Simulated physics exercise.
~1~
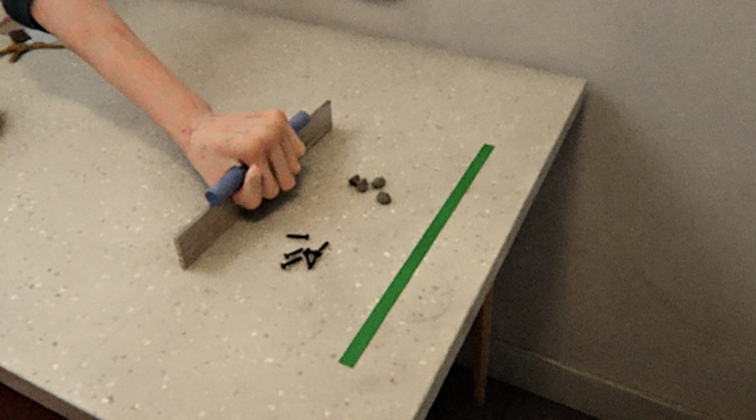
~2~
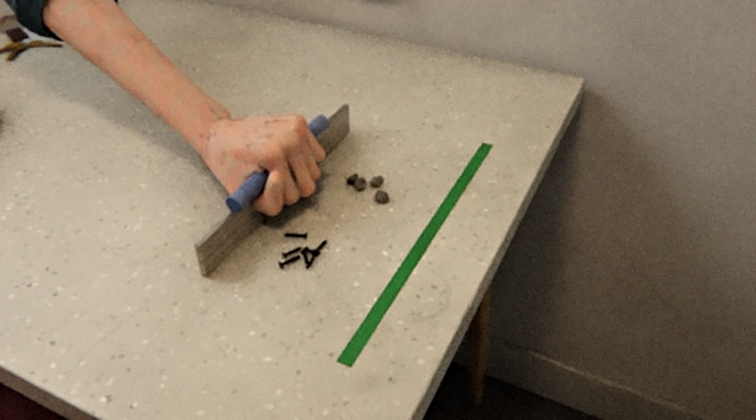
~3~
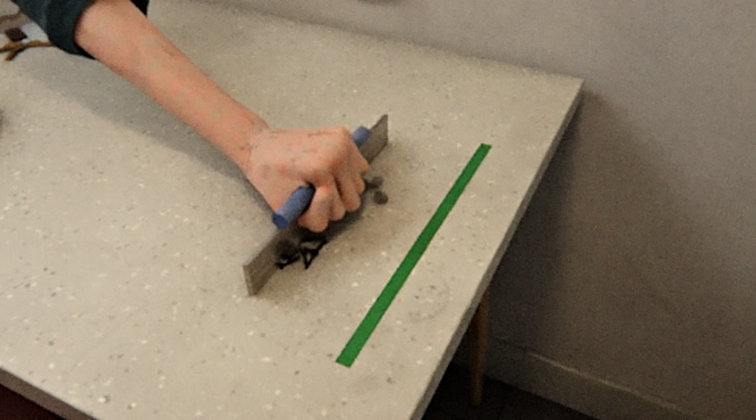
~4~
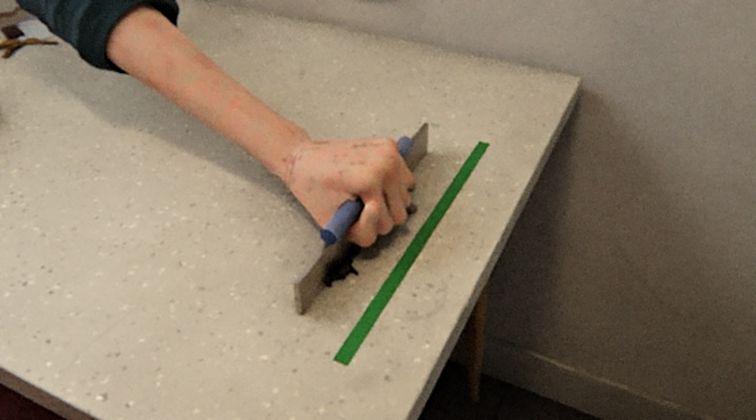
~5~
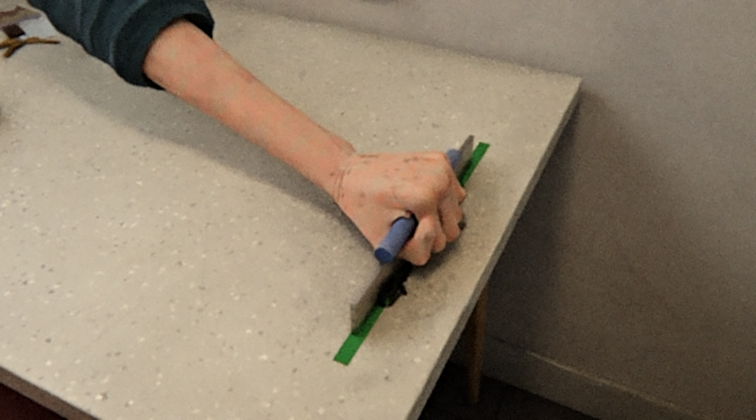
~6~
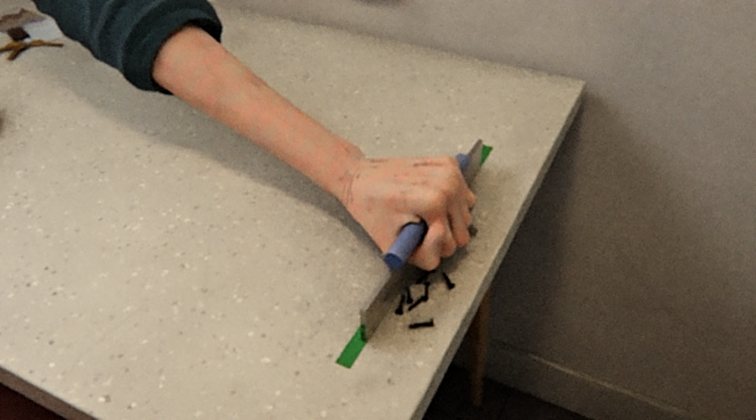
We see a hand sliding a scraper with a blue handle rightward across a speckled table, pushing a heap of black screws and a few small dark lumps, then stopping at the green tape, with the screws resting on the tabletop just past it.
